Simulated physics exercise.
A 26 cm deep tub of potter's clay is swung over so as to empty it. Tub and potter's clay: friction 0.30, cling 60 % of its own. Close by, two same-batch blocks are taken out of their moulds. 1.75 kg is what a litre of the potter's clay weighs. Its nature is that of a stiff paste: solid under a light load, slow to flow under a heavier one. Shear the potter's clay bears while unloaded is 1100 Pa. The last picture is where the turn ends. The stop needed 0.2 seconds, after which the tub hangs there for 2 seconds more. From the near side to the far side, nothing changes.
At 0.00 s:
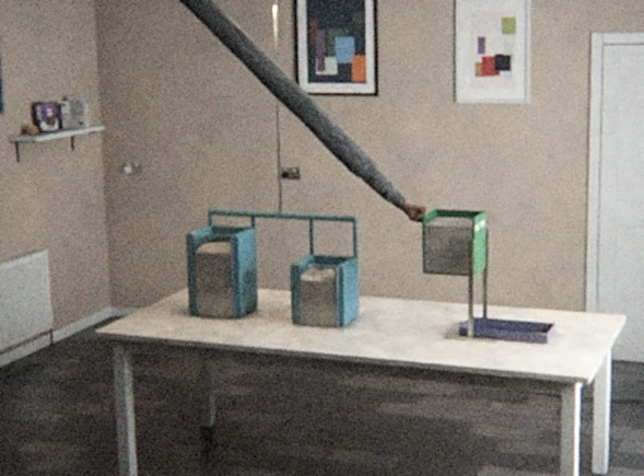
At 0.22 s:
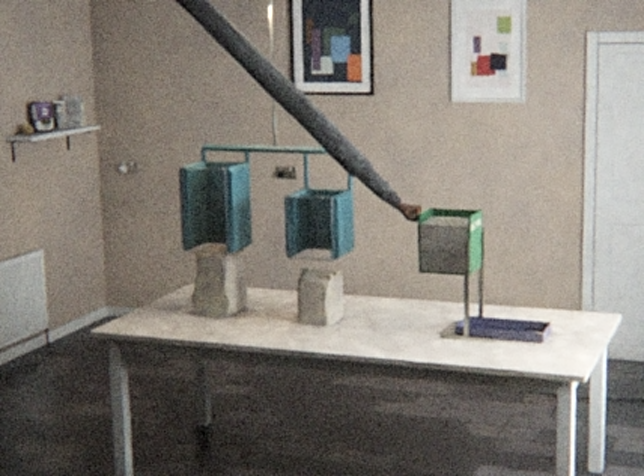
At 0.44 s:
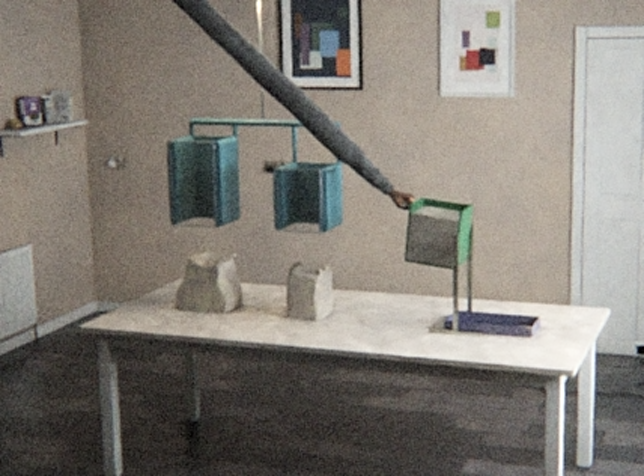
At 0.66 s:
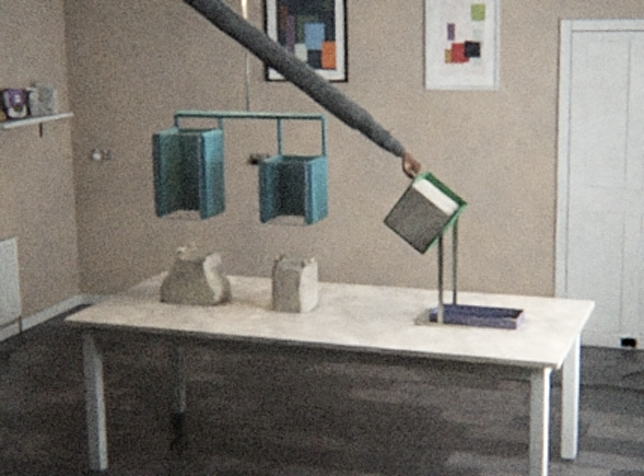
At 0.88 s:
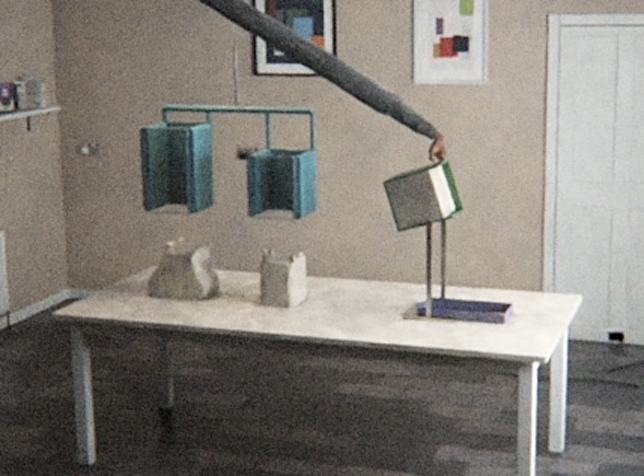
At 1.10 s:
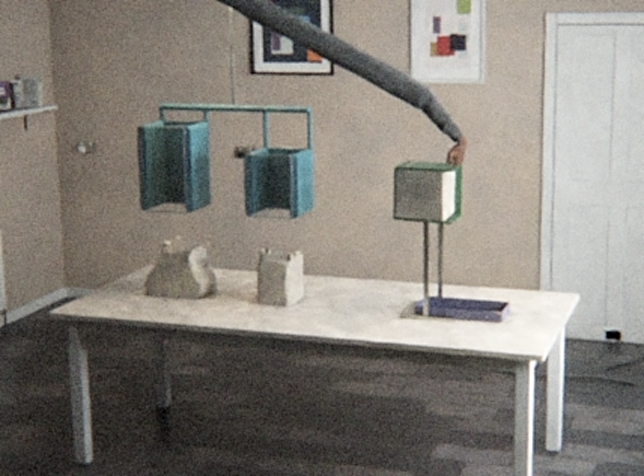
Two joined teal moulds lifted off a pair of grey clay blocks, the left one slumping shorter, and then a long grey arm turned a green-rimmed tub of clay over onto its side.
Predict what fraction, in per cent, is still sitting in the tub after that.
Near 100 % is still in the tub.
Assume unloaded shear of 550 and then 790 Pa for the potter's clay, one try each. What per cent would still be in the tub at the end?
Respectively, close to 60 % and close to 70 %.
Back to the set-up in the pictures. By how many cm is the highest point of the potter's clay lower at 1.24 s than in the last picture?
Roughly 0 cm.
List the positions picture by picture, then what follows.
In the first frame, handle-side rim at (424, 216), tilt 0 degrees; top of the potter's clay at (471, 226); blocks stand 34 cm, 24 cm (left to right).
In the second frame, handle-side rim at (420, 216), tilt 0 degrees; top of the potter's clay at (466, 226); blocks stand 32 cm, 24 cm (left to right).
In the third frame, handle-side rim at (412, 205), tilt 6 degrees; top of the potter's clay at (415, 214); blocks stand 26 cm, 24 cm (left to right).
In the fourth frame, handle-side rim at (417, 178), tilt 37 degrees; top of the potter's clay at (415, 187); blocks stand 25 cm, 24 cm (left to right).
In the fifth frame, handle-side rim at (437, 168), tilt 72 degrees; top of the potter's clay at (430, 172); blocks stand 25 cm, 24 cm (left to right).
In the sixth frame, handle-side rim at (452, 172), tilt 91 degrees; top of the potter's clay at (401, 170); blocks stand 25 cm, 24 cm (left to right).
After 1.24 s, the tub is at 91 degrees and holds 100 %.
After 1.41 s, the tub is at 91 degrees and holds 100 %.
After 1.58 s, the tub is at 91 degrees and holds 100 %.
After 1.75 s, the tub is at 91 degrees and holds 100 %.
After 3.10 s, at the end, the tub is at 91 degrees and holds 100 %.
